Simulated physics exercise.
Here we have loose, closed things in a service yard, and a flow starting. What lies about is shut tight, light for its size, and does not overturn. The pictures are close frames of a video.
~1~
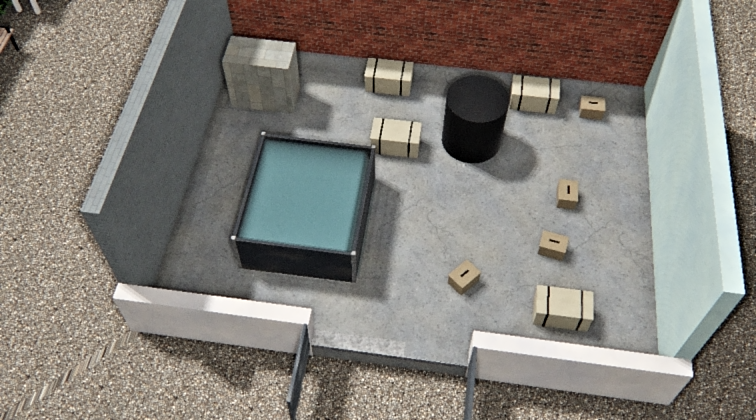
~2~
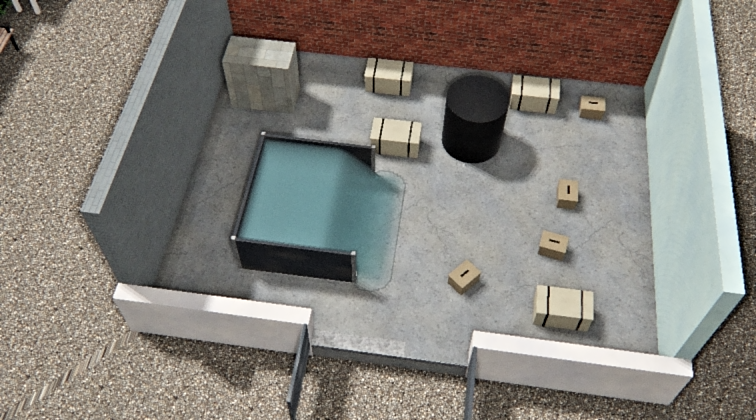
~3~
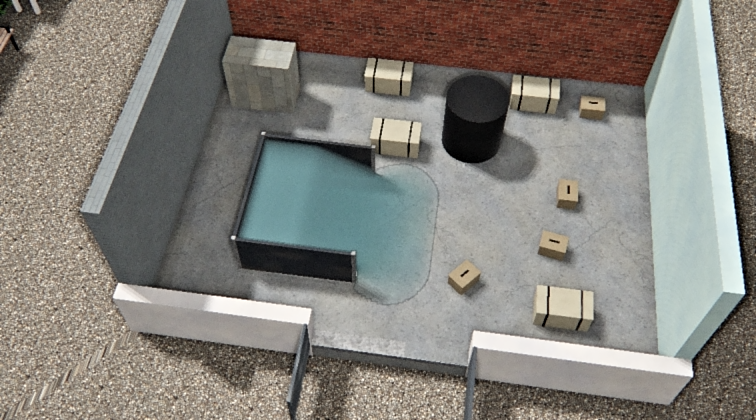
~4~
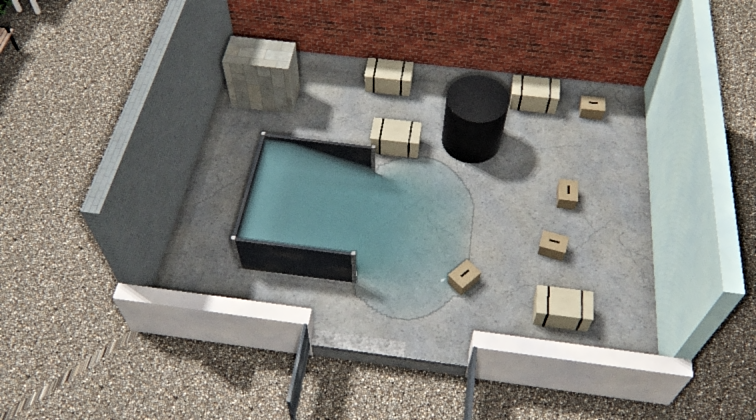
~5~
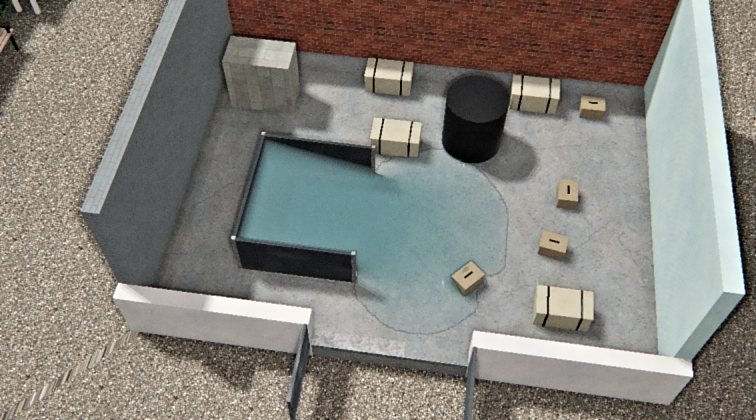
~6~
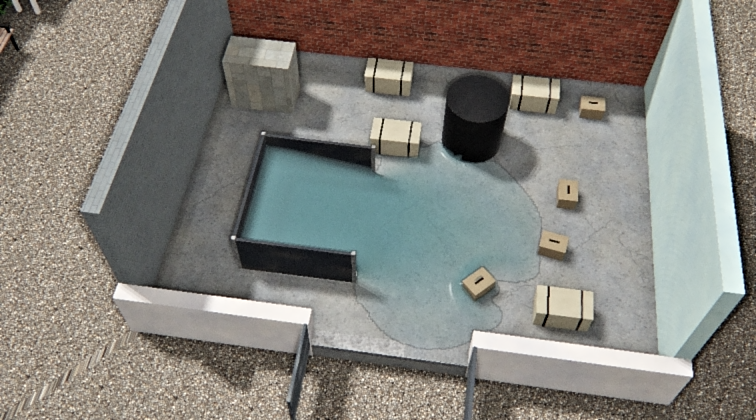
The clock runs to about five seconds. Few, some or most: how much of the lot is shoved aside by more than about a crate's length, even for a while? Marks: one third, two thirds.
Share: At least two thirds.
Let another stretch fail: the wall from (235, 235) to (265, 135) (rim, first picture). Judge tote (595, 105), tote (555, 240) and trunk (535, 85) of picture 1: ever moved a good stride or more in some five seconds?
In that order: Less than that, no, no.
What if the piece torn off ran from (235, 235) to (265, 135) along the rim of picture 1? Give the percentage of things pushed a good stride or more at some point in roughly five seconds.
About 50 per cent.
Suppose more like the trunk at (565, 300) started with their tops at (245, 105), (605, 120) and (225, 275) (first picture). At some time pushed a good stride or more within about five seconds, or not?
As listed: Never so far, that far or more, never so far.
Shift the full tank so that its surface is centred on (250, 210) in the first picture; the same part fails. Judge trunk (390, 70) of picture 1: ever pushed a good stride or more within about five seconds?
Verdict: Less than that.
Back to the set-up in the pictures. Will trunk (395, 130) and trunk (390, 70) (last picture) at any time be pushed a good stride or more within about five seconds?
One after the other: Less than that, never so far.
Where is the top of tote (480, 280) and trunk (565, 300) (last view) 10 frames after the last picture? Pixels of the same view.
Near (596, 336) and (638, 321).
A moment on, 1 of 8 are well off their spots; 0 afloat.
Next, 4 of 8 are well off their spots; 4 afloat.
Later, 4 of 8 are well off their spots; 5 afloat.
In the end, 5 of 8 are well off their spots, and 6 have been at some point; 2 afloat.
